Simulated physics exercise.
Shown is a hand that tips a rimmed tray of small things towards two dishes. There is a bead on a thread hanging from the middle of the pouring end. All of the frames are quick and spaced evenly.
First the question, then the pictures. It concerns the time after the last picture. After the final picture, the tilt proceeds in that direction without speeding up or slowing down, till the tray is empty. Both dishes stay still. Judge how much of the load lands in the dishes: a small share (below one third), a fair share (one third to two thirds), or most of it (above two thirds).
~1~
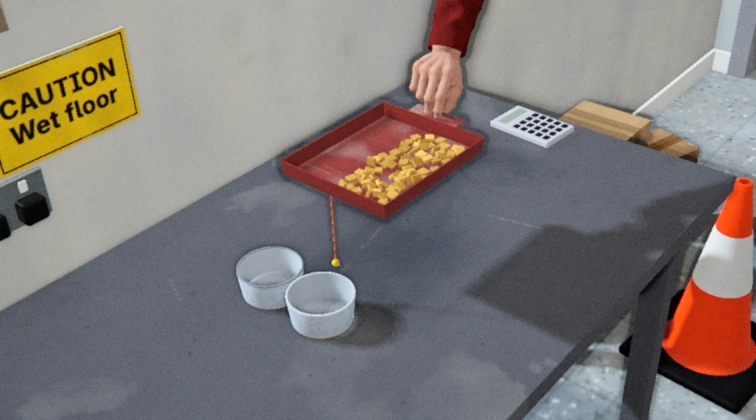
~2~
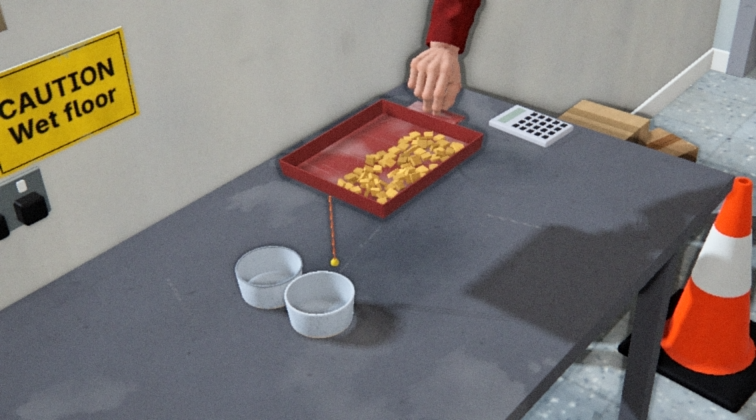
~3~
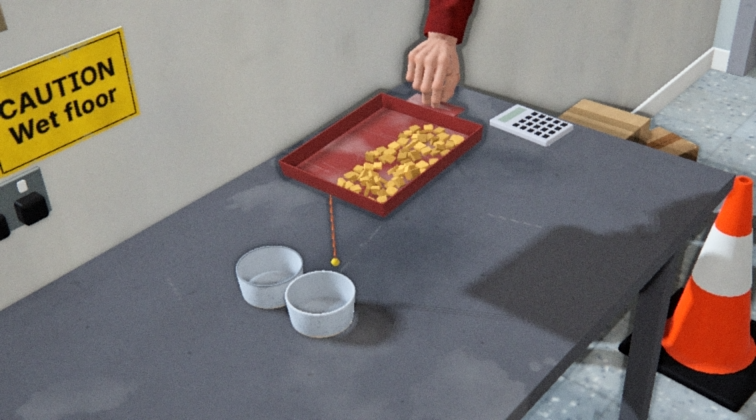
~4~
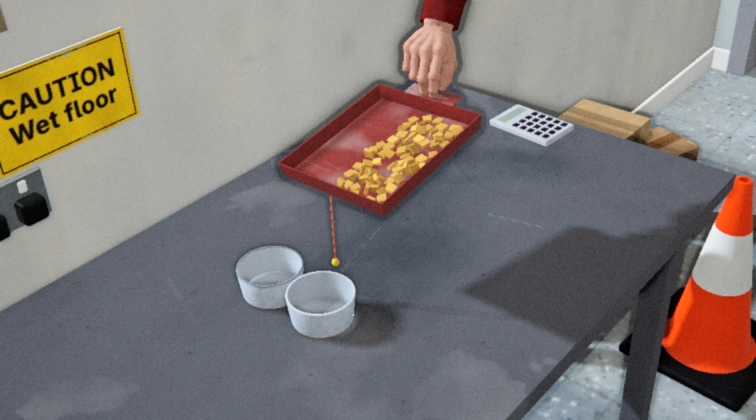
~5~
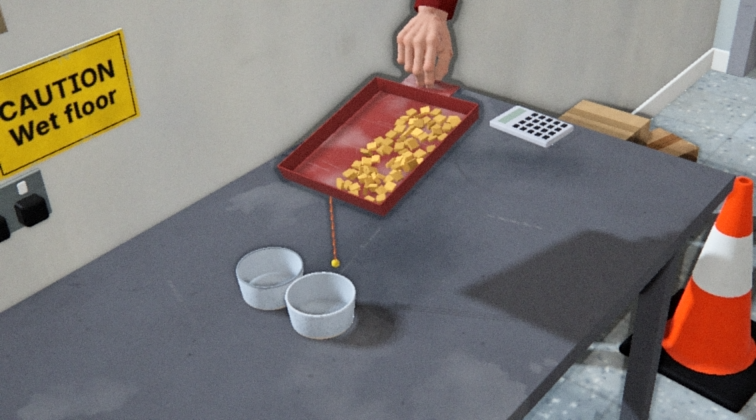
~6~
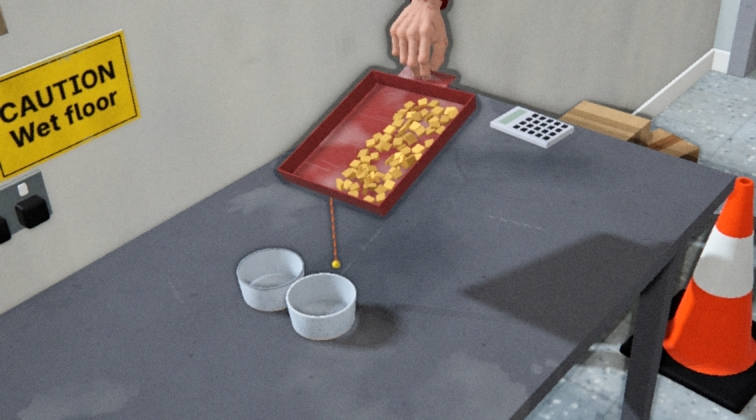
Most of it.
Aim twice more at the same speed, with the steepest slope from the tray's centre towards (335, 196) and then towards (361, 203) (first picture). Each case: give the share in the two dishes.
70 % and 10 %, roughly.
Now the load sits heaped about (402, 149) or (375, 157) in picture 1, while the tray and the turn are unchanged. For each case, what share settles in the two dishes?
Around 90 percent the first time, around 90 percent the second.
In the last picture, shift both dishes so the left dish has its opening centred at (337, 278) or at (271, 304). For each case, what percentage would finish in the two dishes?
In order, 20 % and 20 %.
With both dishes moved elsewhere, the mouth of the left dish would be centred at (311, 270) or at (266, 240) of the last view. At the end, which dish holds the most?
The first layout gives the one at left, the second layout gives the one at right.
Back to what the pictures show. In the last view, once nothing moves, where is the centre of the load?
Around (305, 307).
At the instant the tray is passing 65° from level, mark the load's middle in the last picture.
I'd mark the middle close to (326, 181).
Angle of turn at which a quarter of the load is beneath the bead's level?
Roughly 110 degrees of turn.
Just after the last frame, tray tipped steeply; every one on the tray.
A moment on, tray tipped past a quarter turn; the larger part on the tray; about a tenth in the right dish; about a tenth in the left dish; just a few outside both; just a few in the air.
Further on, tray tipped past a quarter turn; roughly half in the right dish; roughly half in the left dish; about a tenth outside both.
When it is over, tray tipped past a quarter turn; roughly half in the right dish; roughly half in the left dish; about a tenth outside both.
